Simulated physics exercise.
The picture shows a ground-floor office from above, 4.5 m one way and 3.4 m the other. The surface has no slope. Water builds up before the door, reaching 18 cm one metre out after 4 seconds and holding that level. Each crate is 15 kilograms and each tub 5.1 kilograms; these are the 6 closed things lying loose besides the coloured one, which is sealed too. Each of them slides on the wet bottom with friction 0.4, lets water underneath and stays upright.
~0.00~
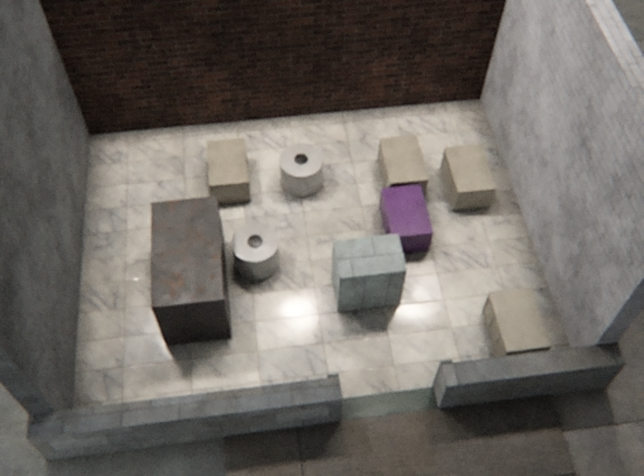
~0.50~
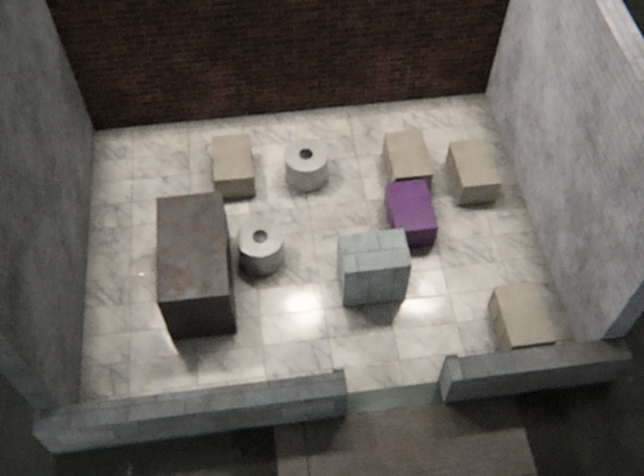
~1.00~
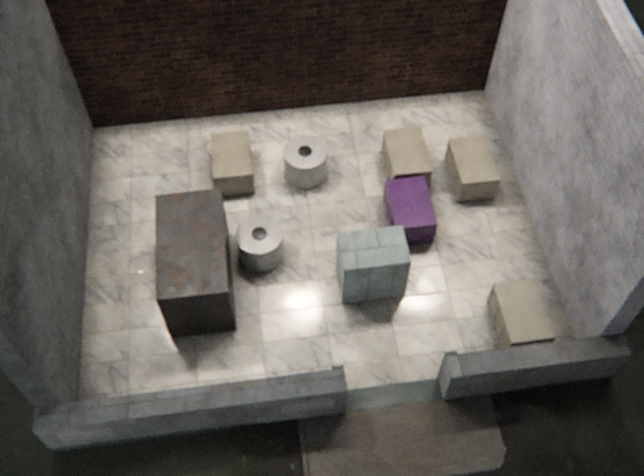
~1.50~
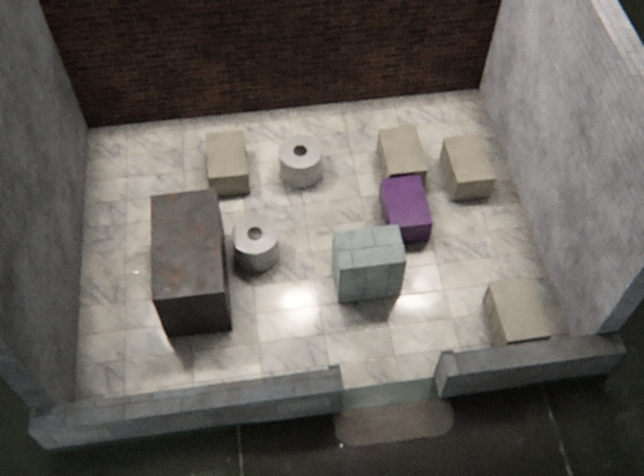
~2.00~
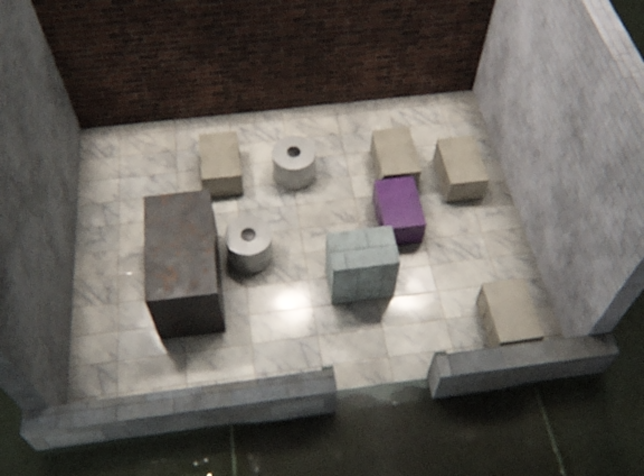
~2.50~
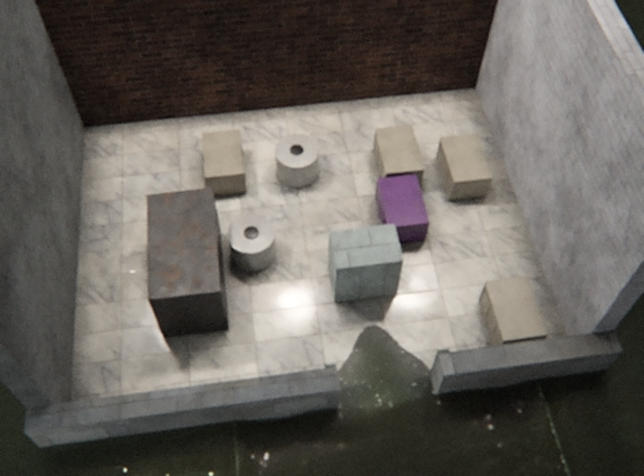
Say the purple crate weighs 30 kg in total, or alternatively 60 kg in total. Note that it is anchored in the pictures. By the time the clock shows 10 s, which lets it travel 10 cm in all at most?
Lighter choice.
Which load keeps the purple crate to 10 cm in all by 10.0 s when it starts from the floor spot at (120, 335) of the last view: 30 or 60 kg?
Note: Both OK.
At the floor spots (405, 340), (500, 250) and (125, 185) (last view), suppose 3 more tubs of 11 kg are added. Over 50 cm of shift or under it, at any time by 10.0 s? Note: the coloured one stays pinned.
Above the mark, above the mark, below the mark.
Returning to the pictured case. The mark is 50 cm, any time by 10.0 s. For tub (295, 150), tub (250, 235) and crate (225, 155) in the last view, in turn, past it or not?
Respectively: Exceeded, exceeded, not exceeded.
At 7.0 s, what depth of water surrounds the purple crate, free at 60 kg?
4 cm, roughly.
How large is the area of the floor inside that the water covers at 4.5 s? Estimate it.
Roughly 4.0 m2 of it is wet.
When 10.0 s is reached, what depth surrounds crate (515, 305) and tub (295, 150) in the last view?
Depth approx. 6 cm / 6 cm.
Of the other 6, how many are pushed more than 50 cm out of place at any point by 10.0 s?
2.
After 3.5 s the purple crate would be 0 cm from its start with 30 kg and 0 cm from its start with 60 kg; 0 cm of water round it then.
After 4.5 s the purple crate would be 0 cm from its start with 30 kg and 0 cm from its start with 60 kg; 1 cm of water round it then.
After 7.0 s the purple crate would be 0 cm from its start with 30 kg and 0 cm from its start with 60 kg; 4 cm of water round it then.
After 10.0 s the purple crate would be 0 cm from its start with 30 kg and 0 cm from its start with 60 kg; 6 cm of water round it then.
